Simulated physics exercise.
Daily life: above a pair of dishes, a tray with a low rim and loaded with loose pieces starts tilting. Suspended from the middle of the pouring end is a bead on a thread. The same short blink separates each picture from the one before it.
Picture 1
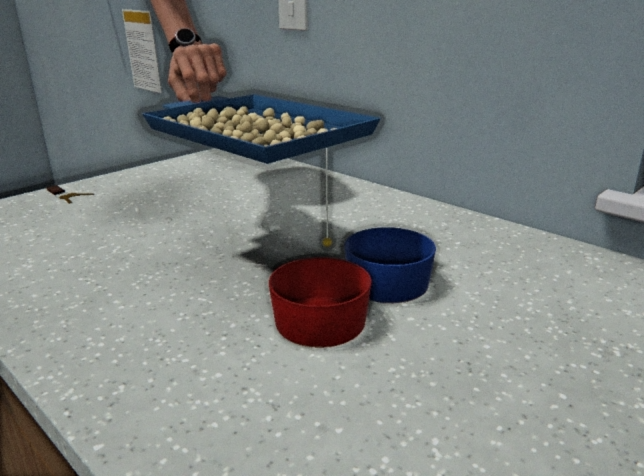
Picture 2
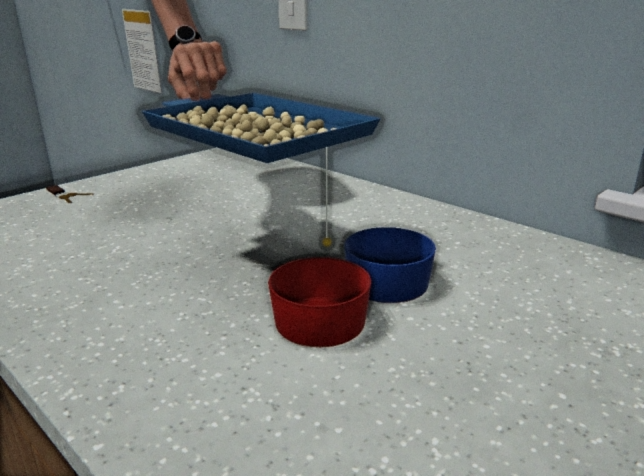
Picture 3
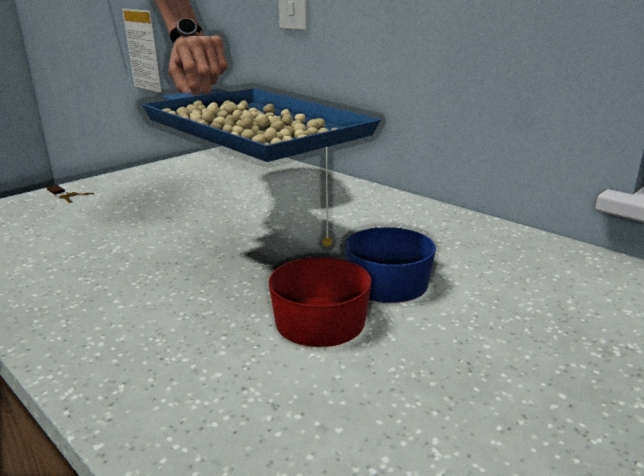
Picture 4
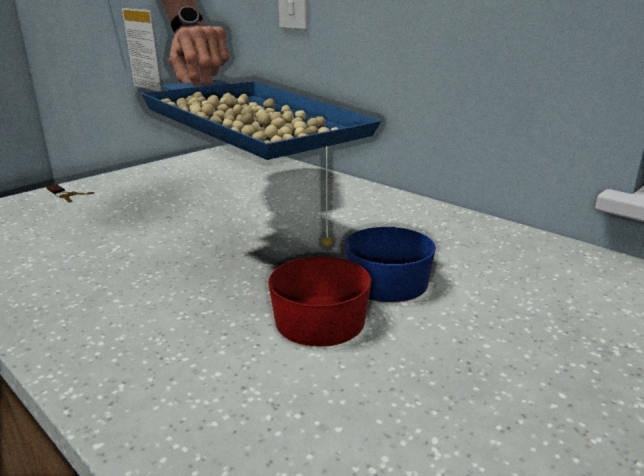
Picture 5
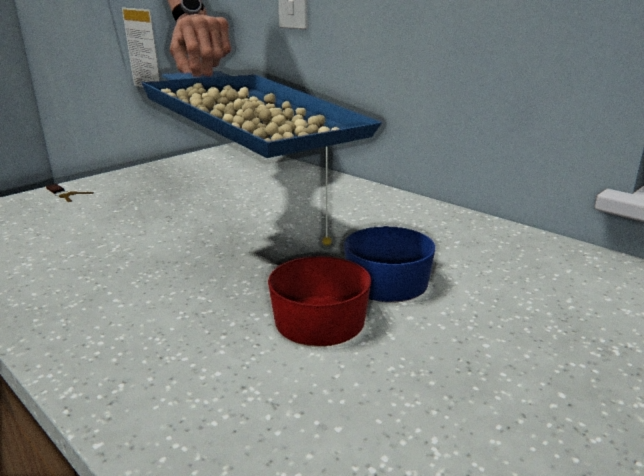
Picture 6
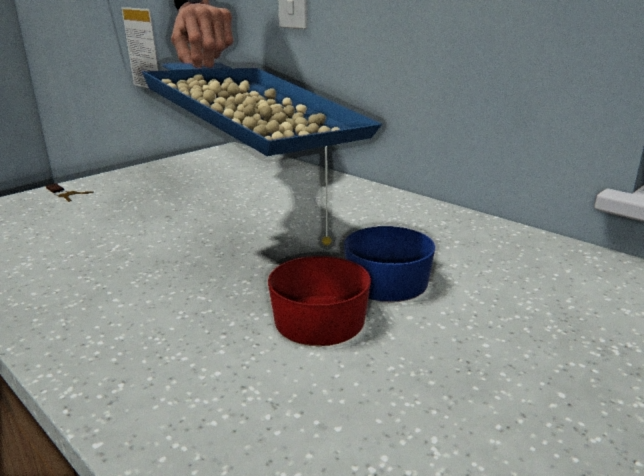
At the start, a hand is at the far edge of a blue tray of round, pale nuts, held nearly level above a red dish and a blue dish. The hand then rises, lifting that edge so the tray tilts gradually, while the dishes and hanging bead stay still.
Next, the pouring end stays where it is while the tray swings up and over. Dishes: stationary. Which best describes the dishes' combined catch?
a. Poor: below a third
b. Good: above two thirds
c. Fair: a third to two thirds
Answer: B.
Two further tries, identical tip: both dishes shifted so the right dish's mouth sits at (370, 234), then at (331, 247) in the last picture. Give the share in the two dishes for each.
First position: Some 50 %; second position: Some 10 %.
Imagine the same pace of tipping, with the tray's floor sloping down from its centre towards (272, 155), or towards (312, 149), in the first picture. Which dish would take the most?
So, first the one on the left side, and second the one on the left side.
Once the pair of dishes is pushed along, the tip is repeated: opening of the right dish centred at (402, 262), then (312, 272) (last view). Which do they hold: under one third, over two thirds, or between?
Case one, one to two thirds; case two, under a third.
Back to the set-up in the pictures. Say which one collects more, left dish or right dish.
At rest, the fuller dish is the one at right.
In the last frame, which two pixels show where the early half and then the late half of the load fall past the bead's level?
I'd place the first part at (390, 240) and the rest at (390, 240).
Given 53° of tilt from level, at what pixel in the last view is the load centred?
The centre of the load shows up near (316, 102) in the last view.
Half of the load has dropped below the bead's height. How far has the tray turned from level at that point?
At roughly 100°.
Just after the last frame, tray tipped steeply; almost all on the tray; just a few in the right dish; just a few in the air.
A moment on, tray tipped right over; almost all on the tray; about a tenth in the right dish; just a few outside both.
Further on, tray tipped past a quarter turn; about a tenth in the left dish; roughly two thirds in the right dish; roughly a quarter outside both.
When it is over, tray tipped past a quarter turn; about a tenth in the left dish; roughly two thirds in the right dish; roughly a quarter outside both.
